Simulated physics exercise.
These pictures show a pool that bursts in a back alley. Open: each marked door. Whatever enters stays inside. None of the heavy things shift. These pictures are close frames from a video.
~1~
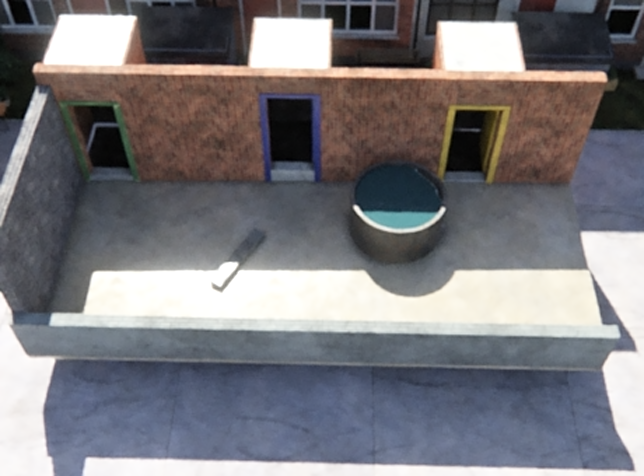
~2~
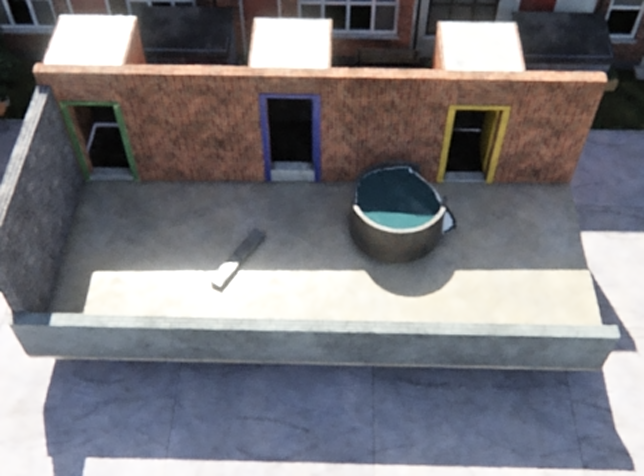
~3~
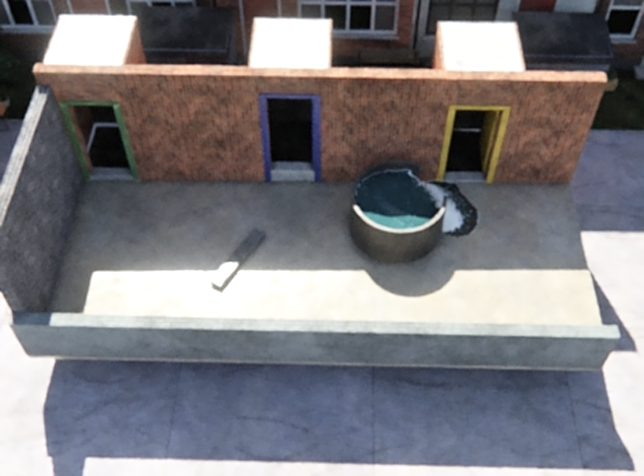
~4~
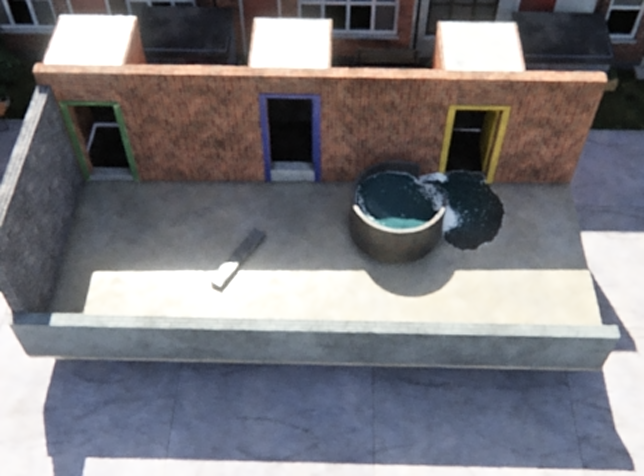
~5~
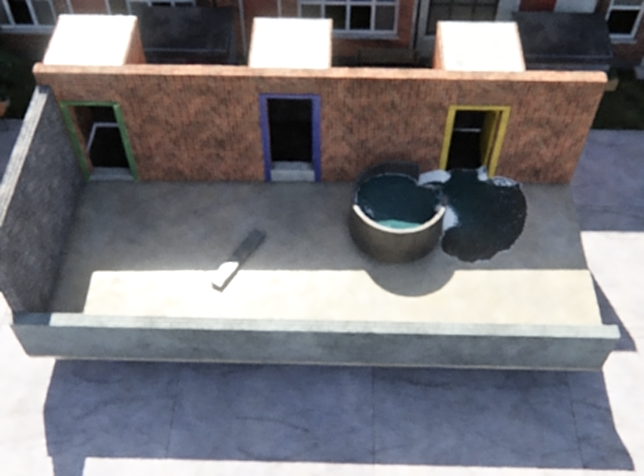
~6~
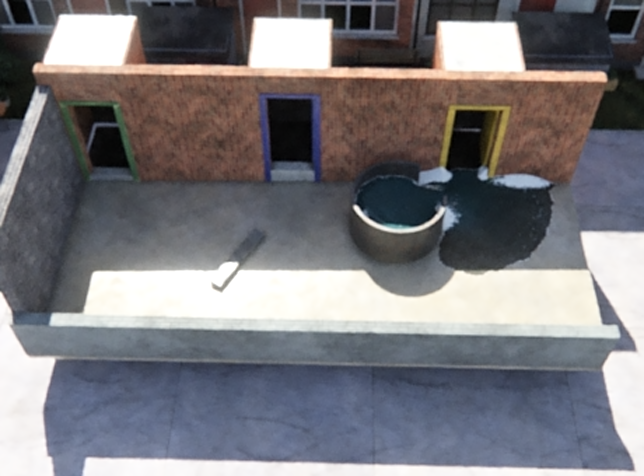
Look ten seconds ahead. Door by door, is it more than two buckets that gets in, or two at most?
Blue door - two at most; green door - two at most; yellow door - more than two.
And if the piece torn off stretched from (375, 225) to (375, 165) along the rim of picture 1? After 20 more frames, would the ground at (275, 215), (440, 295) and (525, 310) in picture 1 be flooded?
Point by point: Soaked; unwetted; unwetted.
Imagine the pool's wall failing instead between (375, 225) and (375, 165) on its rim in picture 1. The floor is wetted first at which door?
It would be the blue door.
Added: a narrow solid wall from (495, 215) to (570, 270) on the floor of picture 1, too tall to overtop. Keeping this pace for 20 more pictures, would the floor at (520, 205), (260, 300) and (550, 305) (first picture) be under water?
Submerged, spared, then submerged.
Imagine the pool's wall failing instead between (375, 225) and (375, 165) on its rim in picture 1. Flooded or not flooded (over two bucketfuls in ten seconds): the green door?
Result - green overshoots.
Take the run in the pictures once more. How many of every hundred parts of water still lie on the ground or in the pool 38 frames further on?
Estimate: Near 30 %.
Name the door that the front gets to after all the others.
Answer: The one in green.
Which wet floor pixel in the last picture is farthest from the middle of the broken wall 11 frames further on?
Close to (246, 183).
A moment on, water covers 20 % of the floor; the blue door wet at the sill, nothing in, the green door not reached, the yellow door far over two buckets in.
Next, water covers 20 % of the floor; the blue door wet at the sill, nothing in, the green door not reached, the yellow door far over two buckets in.
Then, water covers 20 % of the floor; the blue door wet at the sill, nothing in, the green door not reached, the yellow door far over two buckets in.
Later, water covers 15 % of the floor; the blue door wet at the sill, nothing in, the green door wet at the sill, nothing in, the yellow door far over two buckets in.
In the end, water covers 25 % of the floor; the blue door wet at the sill, nothing in, the green door wet at the sill, nothing in, the yellow door far over two buckets in.
